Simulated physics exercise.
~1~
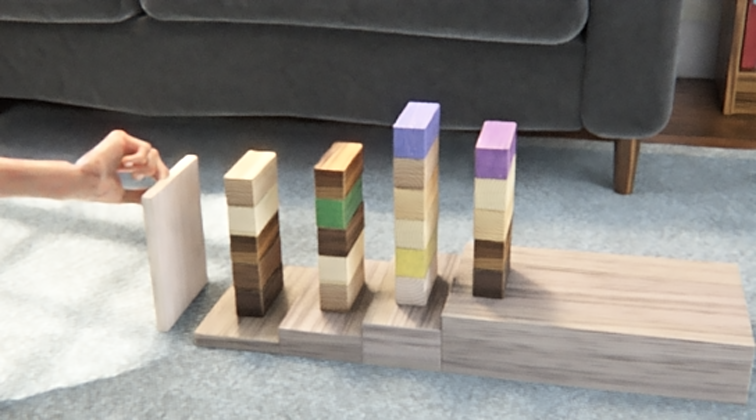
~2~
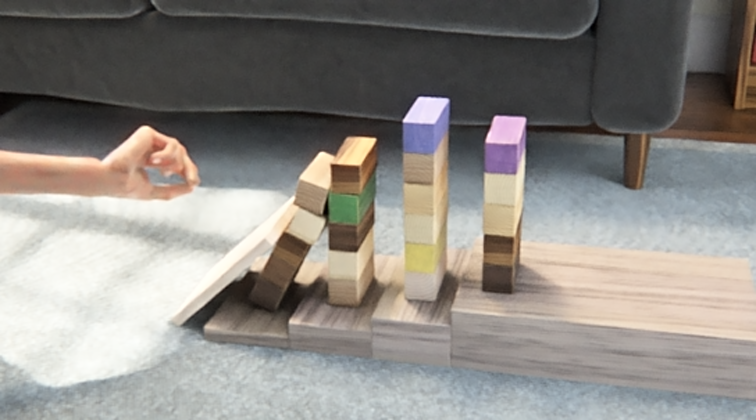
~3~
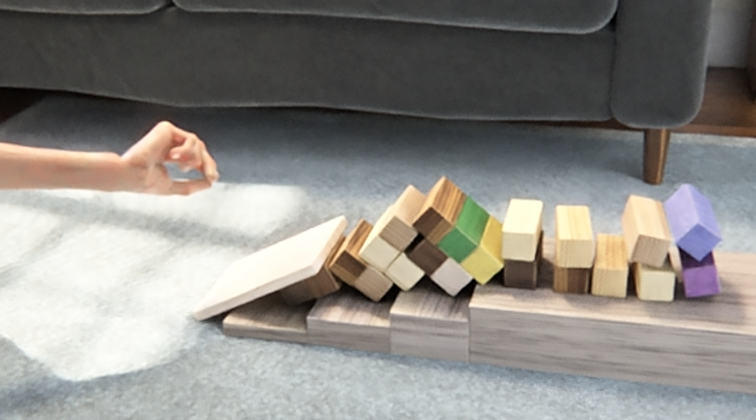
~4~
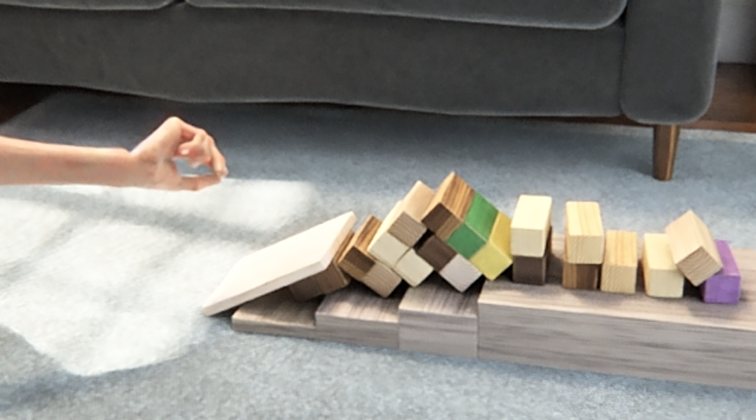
A hand tipping a pale board into four block columns on rising steps, toppling them rightward, the purple block ending on its side.
